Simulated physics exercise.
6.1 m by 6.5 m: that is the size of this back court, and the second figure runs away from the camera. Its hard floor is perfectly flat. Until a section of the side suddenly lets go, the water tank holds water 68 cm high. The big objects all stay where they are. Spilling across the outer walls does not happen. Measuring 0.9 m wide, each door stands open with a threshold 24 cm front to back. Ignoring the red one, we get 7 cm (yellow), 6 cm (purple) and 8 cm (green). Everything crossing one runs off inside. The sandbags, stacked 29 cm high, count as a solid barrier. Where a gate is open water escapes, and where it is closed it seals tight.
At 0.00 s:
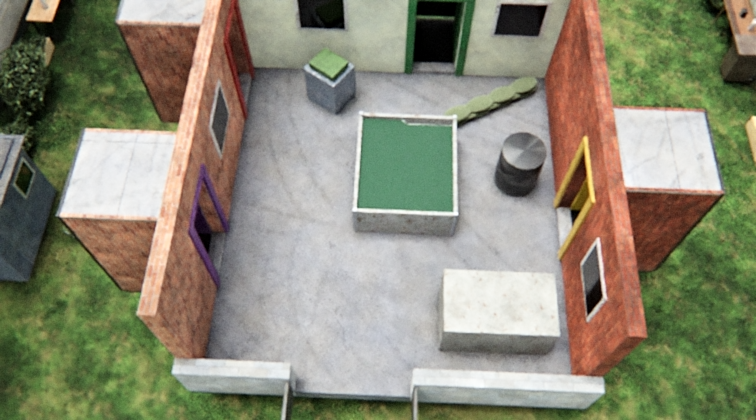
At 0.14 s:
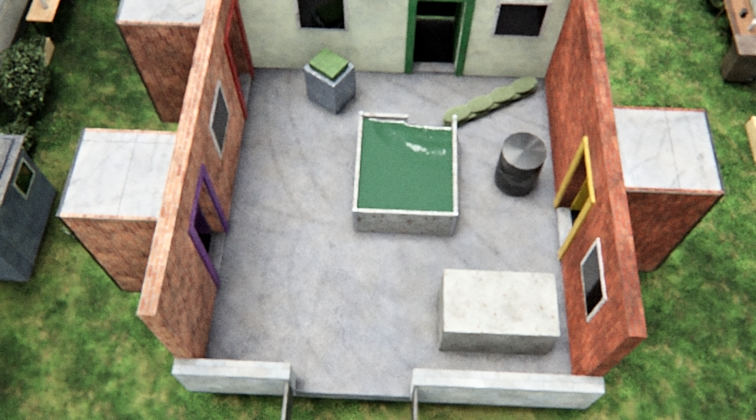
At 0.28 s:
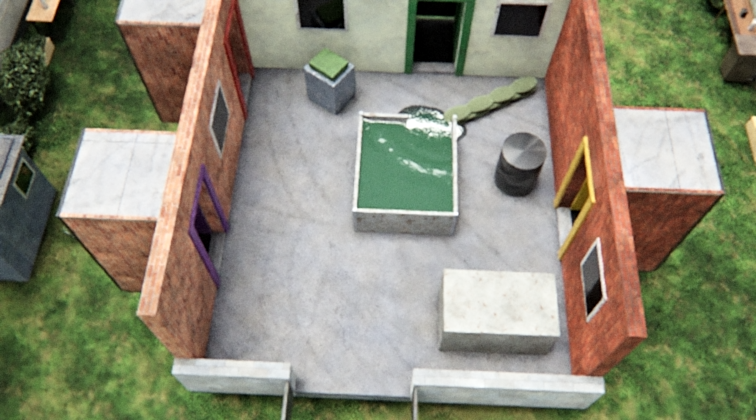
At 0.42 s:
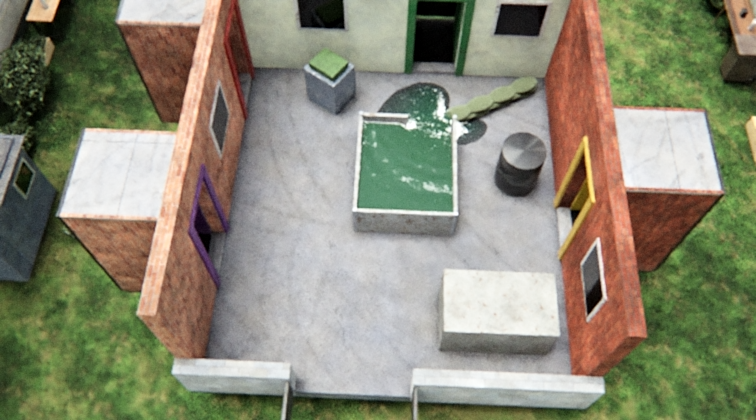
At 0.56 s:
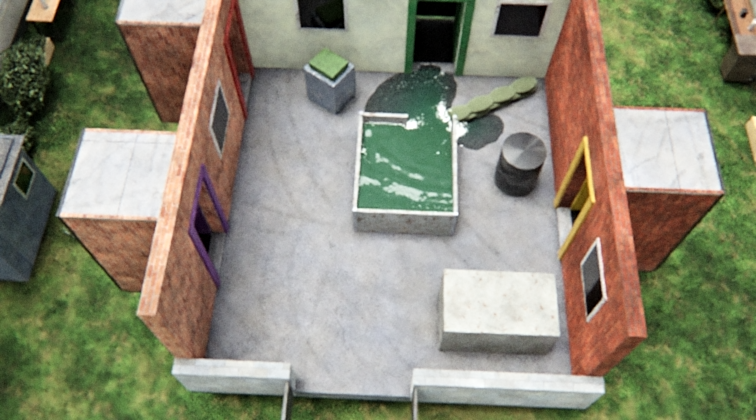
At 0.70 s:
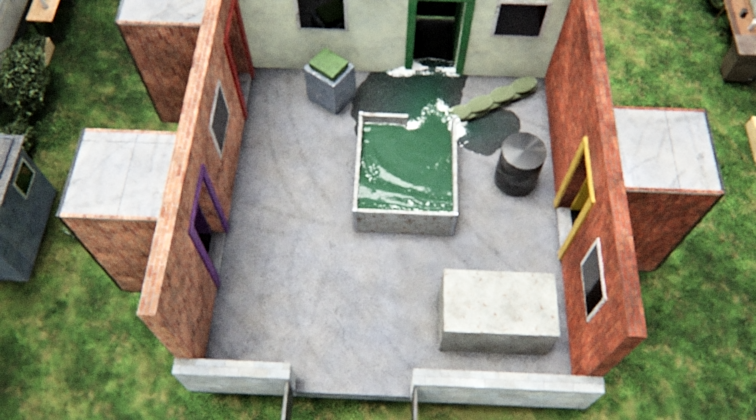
In a walled court with a flat grey floor, green water broke out through the far side of a square tank, spread around the sandbags, and ran back to the foot of the green door.
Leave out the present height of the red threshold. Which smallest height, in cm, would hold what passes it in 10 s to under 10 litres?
It would have to be roughly 12.5 cm high.
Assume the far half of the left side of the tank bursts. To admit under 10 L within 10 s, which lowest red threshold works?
At least roughly 27 centimetres tall.
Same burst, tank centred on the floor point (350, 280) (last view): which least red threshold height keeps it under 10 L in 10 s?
Then about 12.5 centimetres at the least.
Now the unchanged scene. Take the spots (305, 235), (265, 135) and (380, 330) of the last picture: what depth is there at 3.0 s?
In order: Around 0, 3 and 0 cm.
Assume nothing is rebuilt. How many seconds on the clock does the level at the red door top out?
That happens close to 2.6 s on the clock.
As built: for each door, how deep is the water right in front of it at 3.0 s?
Red door 16 cm, yellow door 3 cm, purple door 0 cm, green door 16 cm.
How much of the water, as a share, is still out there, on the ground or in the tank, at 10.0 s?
About 74 %.
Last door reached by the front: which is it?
Last in order comes the purple door.
After 1.4 s water covers 20 % of the floor, deepest (49 cm) near (443, 123); it has not reached the red door.
After 3.0 s water covers 30 % of the floor, deepest (30 cm) near (443, 123); 16 cm at the red door, 0 litres in over its 17 cm threshold.
After 10.0 s water covers 95 % of the floor, deepest (12 cm) near (338, 84); 5 cm at the red door, 1 litre in over its 17 cm threshold.
At the red door as built, the water arrived by 2.2 s and peaked near 16 cm at 2.6 s.
Run again over the same 10 s with other heights there, 15 litres in over 11.5 cm, 2 litres over 16 cm. The limit of 10 litres is kept from about 12.5 cm up.
